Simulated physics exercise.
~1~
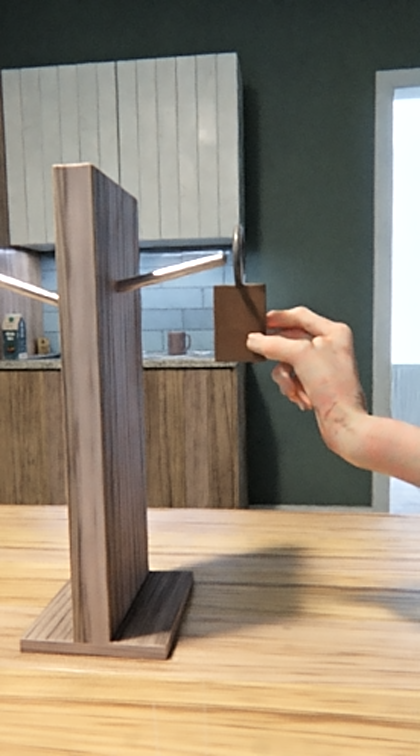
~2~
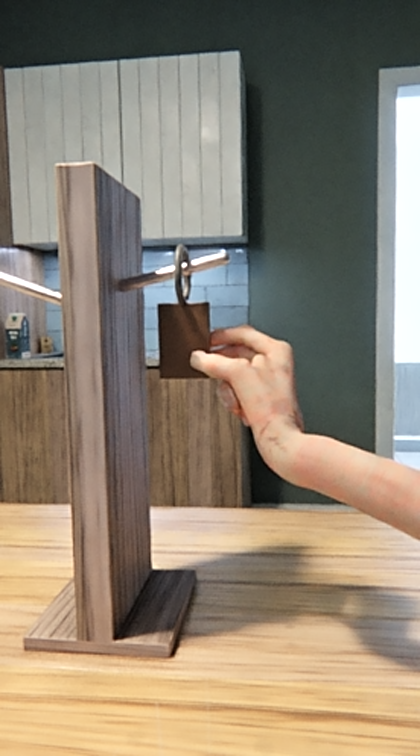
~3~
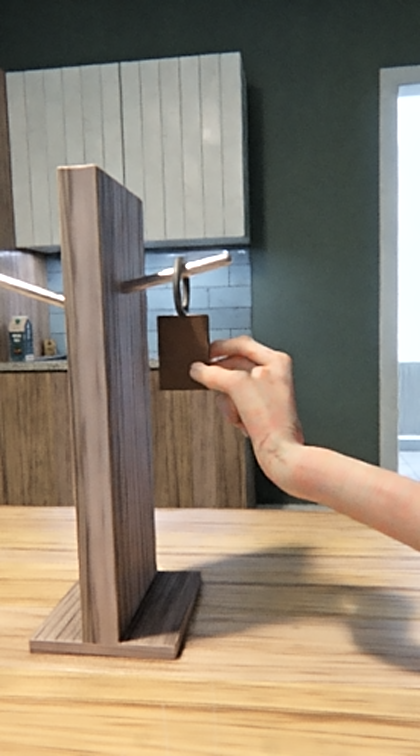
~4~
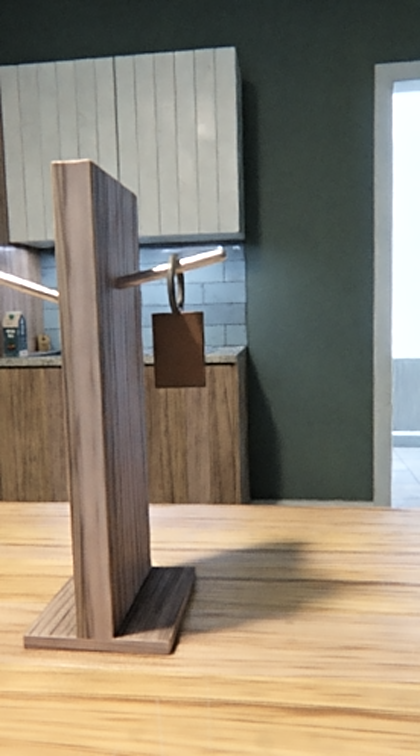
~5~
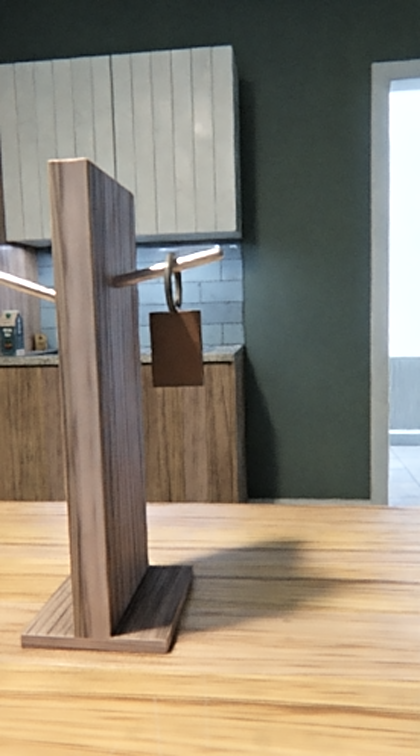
A brown tag was held by a hand beside a wooden peg stand, then moved left until its ring was around the right peg and lowered slightly. The hand let go and drew away, and the tag stayed hanging there.
